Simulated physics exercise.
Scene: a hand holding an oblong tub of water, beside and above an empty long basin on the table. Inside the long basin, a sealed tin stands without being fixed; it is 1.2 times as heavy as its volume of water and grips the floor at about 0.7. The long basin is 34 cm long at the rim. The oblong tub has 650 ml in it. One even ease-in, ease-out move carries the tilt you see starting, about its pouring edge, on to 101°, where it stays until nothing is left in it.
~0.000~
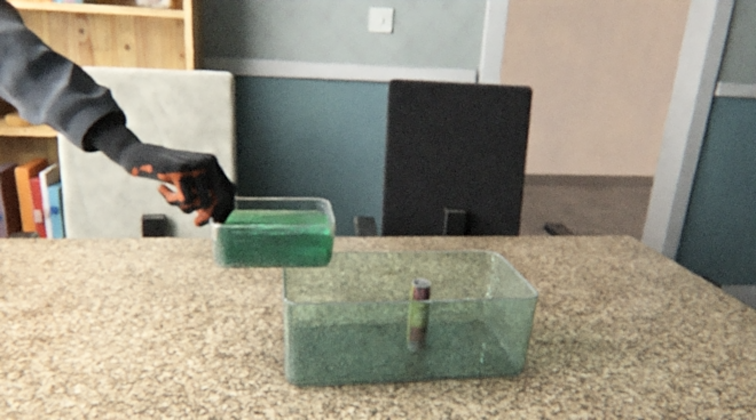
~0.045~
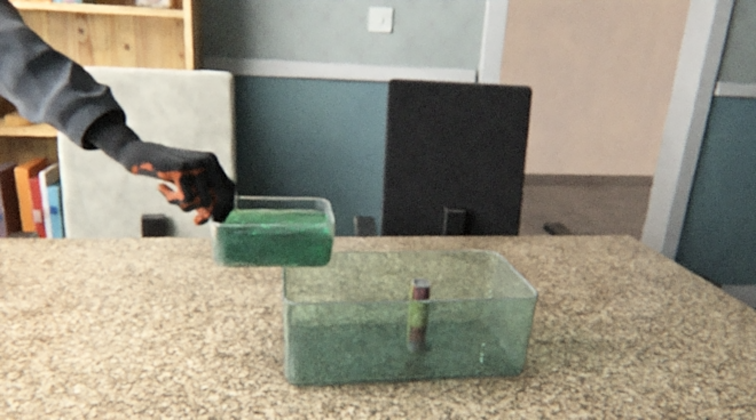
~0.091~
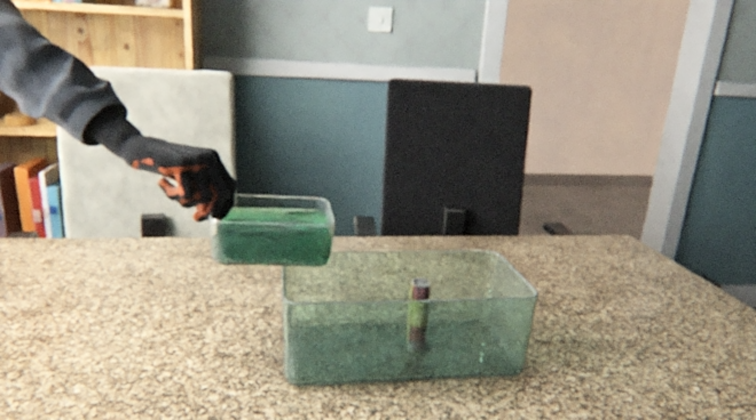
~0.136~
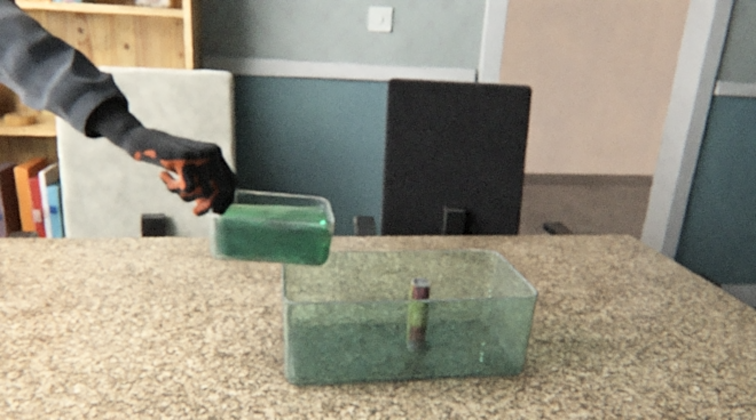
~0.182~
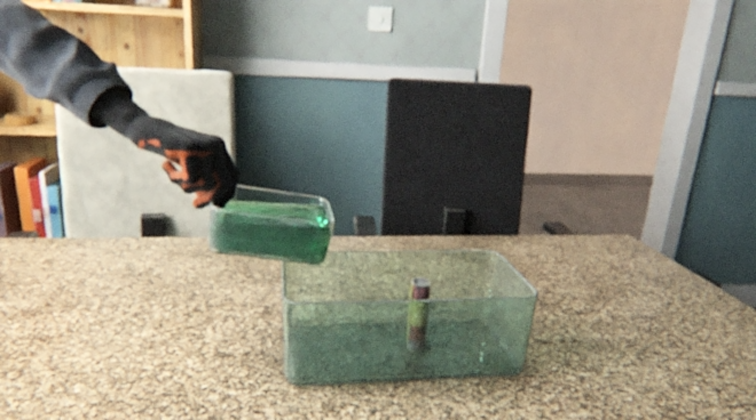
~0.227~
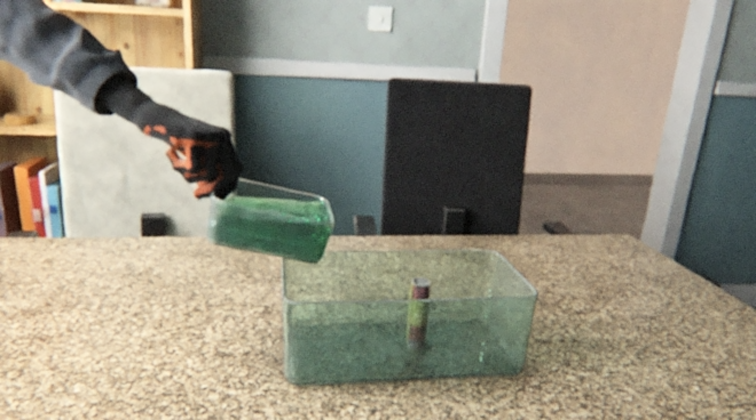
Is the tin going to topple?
No.
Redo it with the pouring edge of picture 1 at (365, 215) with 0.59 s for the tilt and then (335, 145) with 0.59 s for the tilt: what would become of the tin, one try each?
Trial 1 - tin stays standing; trial 2 - tin stays standing.
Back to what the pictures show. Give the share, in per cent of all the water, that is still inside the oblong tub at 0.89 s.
6 per cent or thereabouts.
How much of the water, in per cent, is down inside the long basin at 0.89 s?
About 86 per cent.
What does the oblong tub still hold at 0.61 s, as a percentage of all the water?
Near 42 in a hundred.
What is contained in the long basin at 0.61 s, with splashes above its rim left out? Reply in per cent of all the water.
I reckon close to 14 percent of it.
By 0.61 s the tilt is 67° and 41 per cent is still to pour; the tin stands where it began.
By 0.89 s the tilt is 98° and 6 per cent is still to pour; the tin stands where it began.
By 1.18 s the tilt is 101° and 0 per cent is still to pour; the tin stands where it began.
By 1.50 s the tilt is 101° and 0 per cent is still to pour; the tin stands where it began.
At rest the tin stands where it began.
